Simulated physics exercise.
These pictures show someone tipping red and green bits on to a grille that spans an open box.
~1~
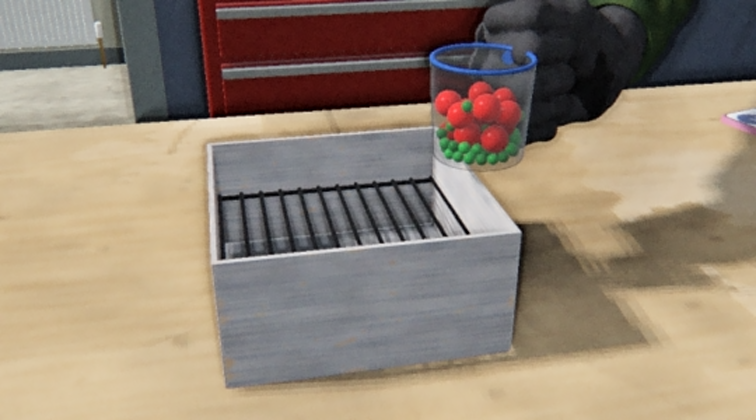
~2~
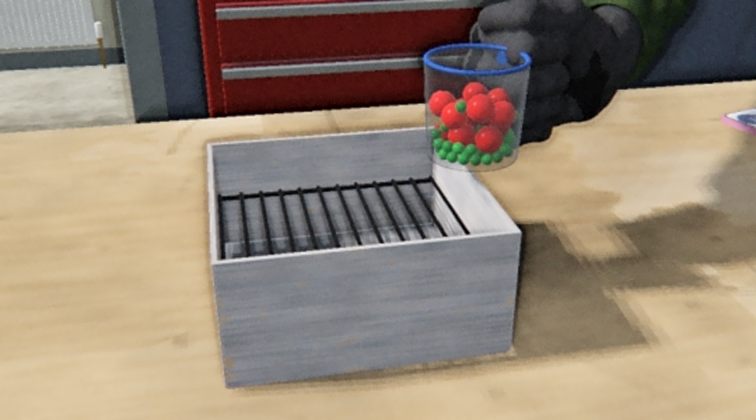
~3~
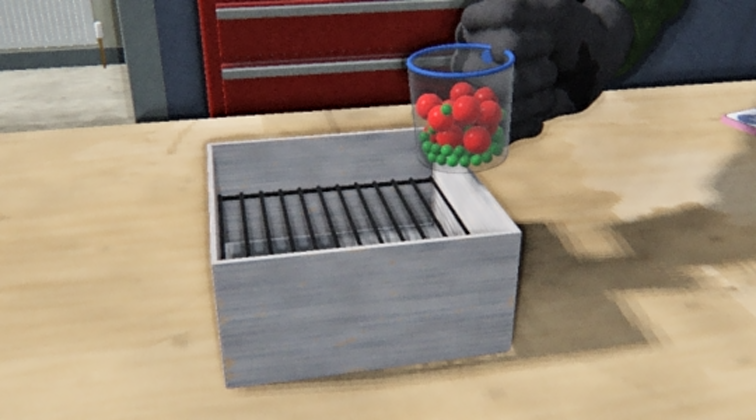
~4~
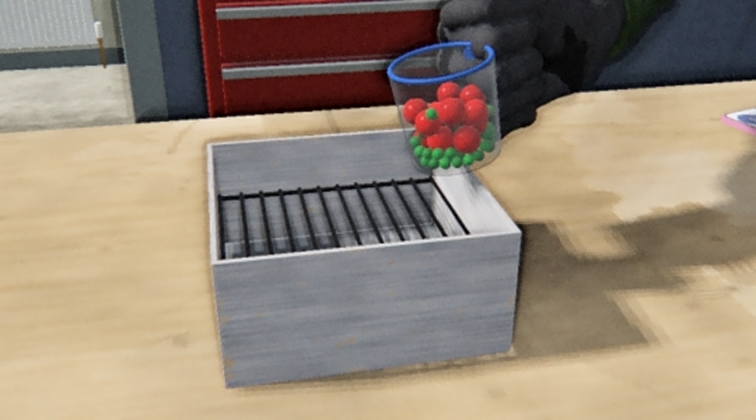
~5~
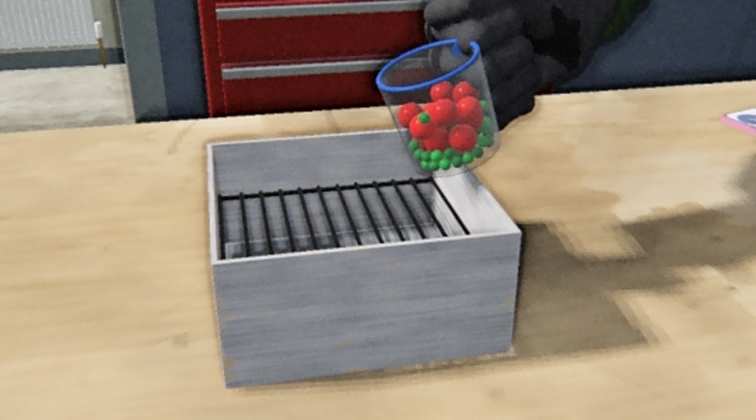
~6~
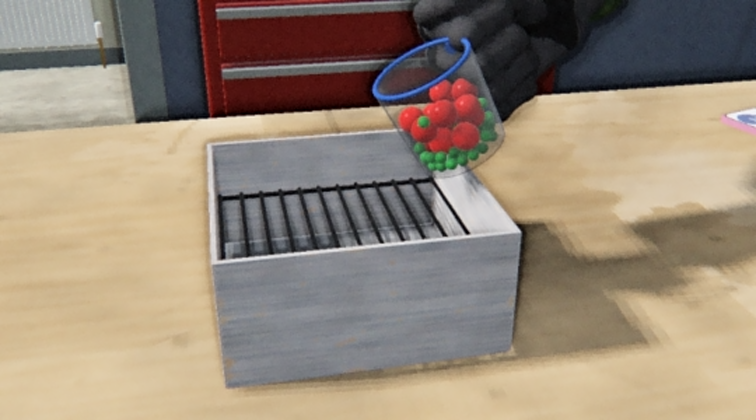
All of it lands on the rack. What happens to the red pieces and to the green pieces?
Once poured, the red ones are stopped by the grid and the green ones fall out below.
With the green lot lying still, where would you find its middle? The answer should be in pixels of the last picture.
I'd say it settles close to (362, 304).
Then, 0.36 s past the last view, red ones, all in the cup; green ones, all in the cup.
Then, 0.81 s past the last view, red ones, all in the cup; green ones, all in the cup.
Then, 1.29 s past the last view, red ones, a small part in the cup, nearly all on or over the wires; green ones, about two thirds in the cup, about a third on or over the wires, a small part under the rack.
Finally, red ones, all on the wires, none under the rack; green ones, nearly all under the rack, a stray few outside the box.
